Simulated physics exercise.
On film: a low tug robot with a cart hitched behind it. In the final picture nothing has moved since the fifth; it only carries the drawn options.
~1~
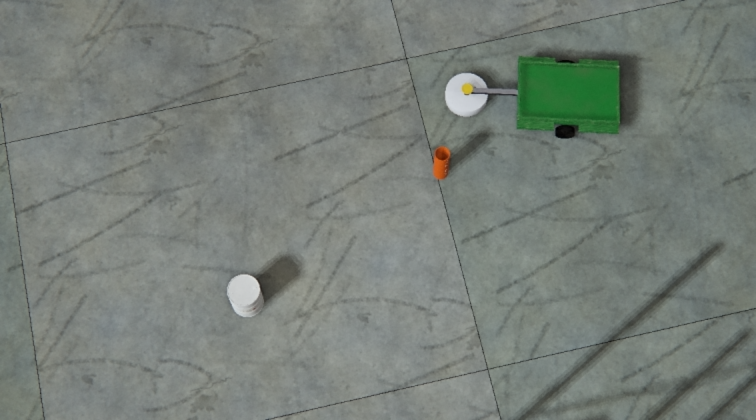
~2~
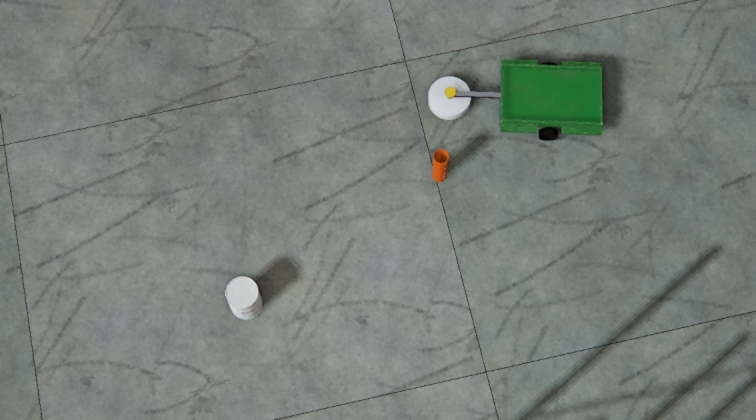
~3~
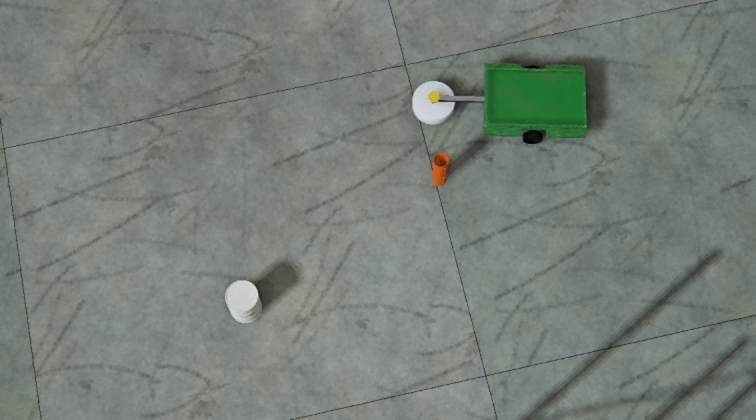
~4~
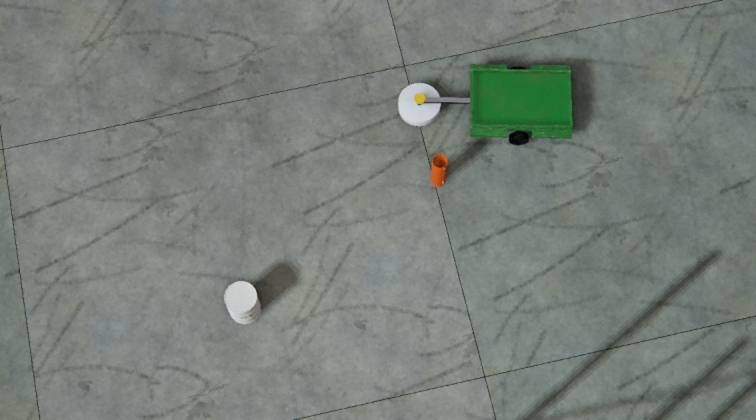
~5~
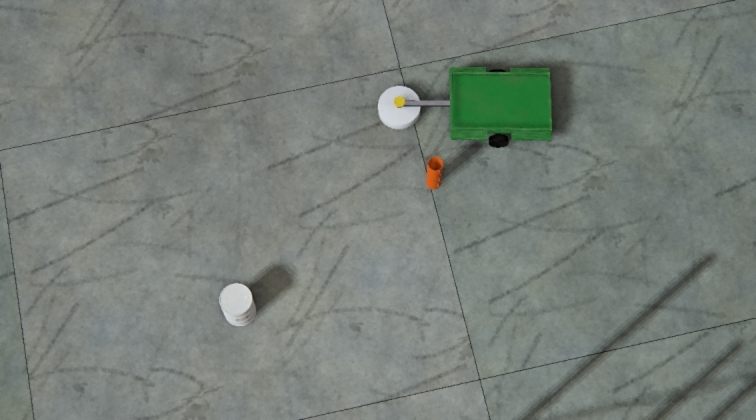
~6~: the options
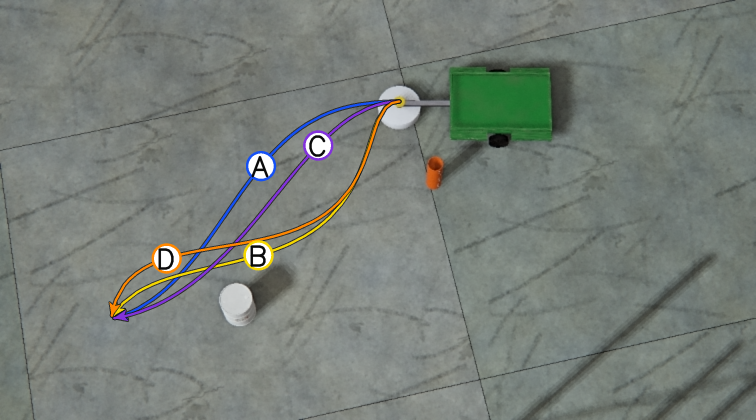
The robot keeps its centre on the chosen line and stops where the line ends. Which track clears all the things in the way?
Everything gets past on A.
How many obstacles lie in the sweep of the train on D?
It touches one.
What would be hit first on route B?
First the orange post.
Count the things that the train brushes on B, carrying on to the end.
It touches two.
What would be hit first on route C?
First the white keg.
On the marked copy, A from (399, 101) via (247, 185) to (114, 318); B from (399, 101) via (290, 244) to (113, 316); C from (399, 101) via (267, 206) to (114, 318); D from (399, 101) via (282, 234) to (112, 316).
With A. Early on, robot (281, 149), cart (377, 114).
Further on, robot (205, 251), cart (278, 176).
At the end, robot (114, 322), cart (197, 254); nothing has been touched.
As for the rest, B meets the orange post and white keg; C meets the white keg; D meets the orange post.
